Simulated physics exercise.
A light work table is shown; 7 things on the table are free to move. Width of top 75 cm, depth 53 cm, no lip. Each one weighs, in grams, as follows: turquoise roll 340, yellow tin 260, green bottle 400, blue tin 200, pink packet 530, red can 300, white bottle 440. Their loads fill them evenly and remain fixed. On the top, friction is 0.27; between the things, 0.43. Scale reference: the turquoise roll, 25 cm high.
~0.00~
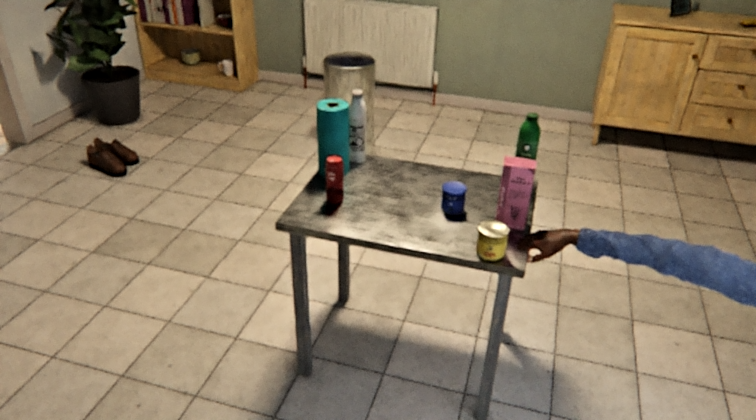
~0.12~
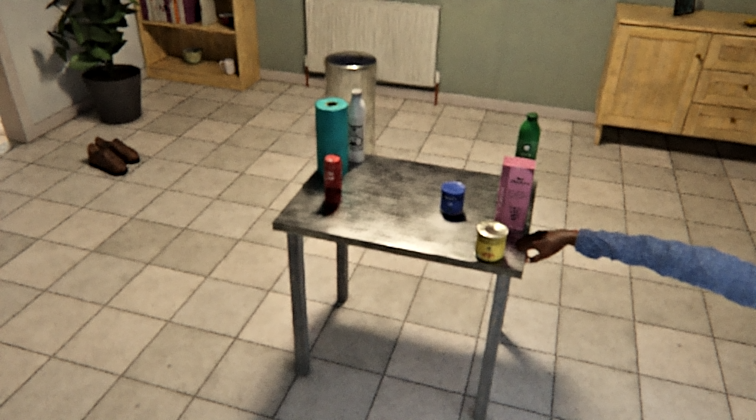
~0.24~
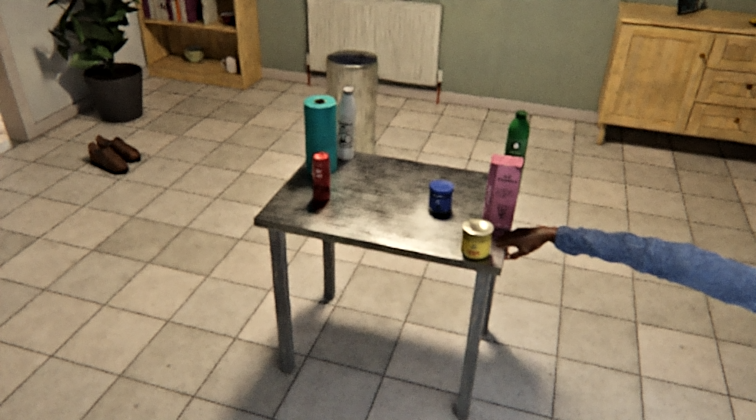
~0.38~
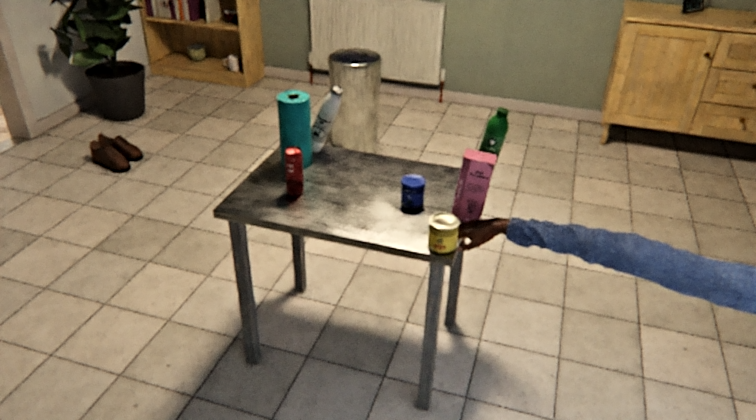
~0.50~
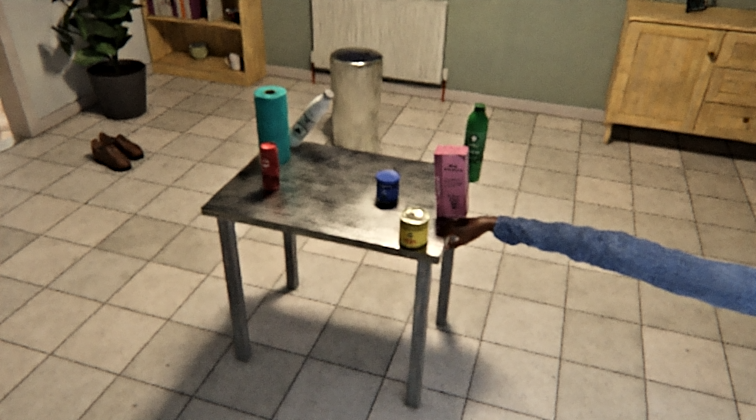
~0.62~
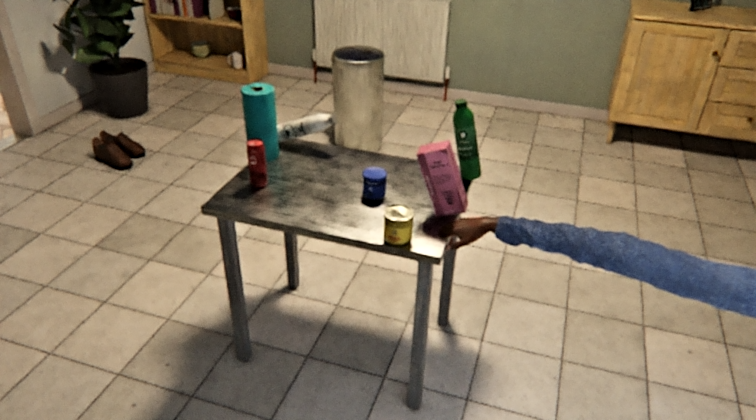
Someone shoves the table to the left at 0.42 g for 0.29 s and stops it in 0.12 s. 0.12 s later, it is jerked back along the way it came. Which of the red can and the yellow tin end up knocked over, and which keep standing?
The red can is knocked over; the yellow tin keeps standing.
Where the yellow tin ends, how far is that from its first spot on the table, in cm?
Around 15 centimetres.
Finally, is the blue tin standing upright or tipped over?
Well, the blue tin holds steady.
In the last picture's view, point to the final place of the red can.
It settles at around (291, 337).
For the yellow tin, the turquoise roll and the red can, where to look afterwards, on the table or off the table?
Afterwards, the yellow tin stays on its support, the turquoise roll leaves its support, and the red can leaves its support.
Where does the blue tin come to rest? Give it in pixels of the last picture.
(415, 191).
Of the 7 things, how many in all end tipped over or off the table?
The number is 5.
After 0.82 s, table 13 cm from its start; turquoise roll now off the table; yellow tin moved 14 cm near (401, 226); red can moved 12 cm near (260, 164).
After 1.02 s, red can now off the table; yellow tin moved 18 cm near (432, 232); green bottle on its side.
In the end (1.7 s), off the table and tipped over, turquoise roll and red can; toppled on the table, green bottle, pink packet and white bottle; not toppled but over 5 cm from the start, yellow tin and blue tin. In the last view, red can near (291, 337), yellow tin near (441, 234).
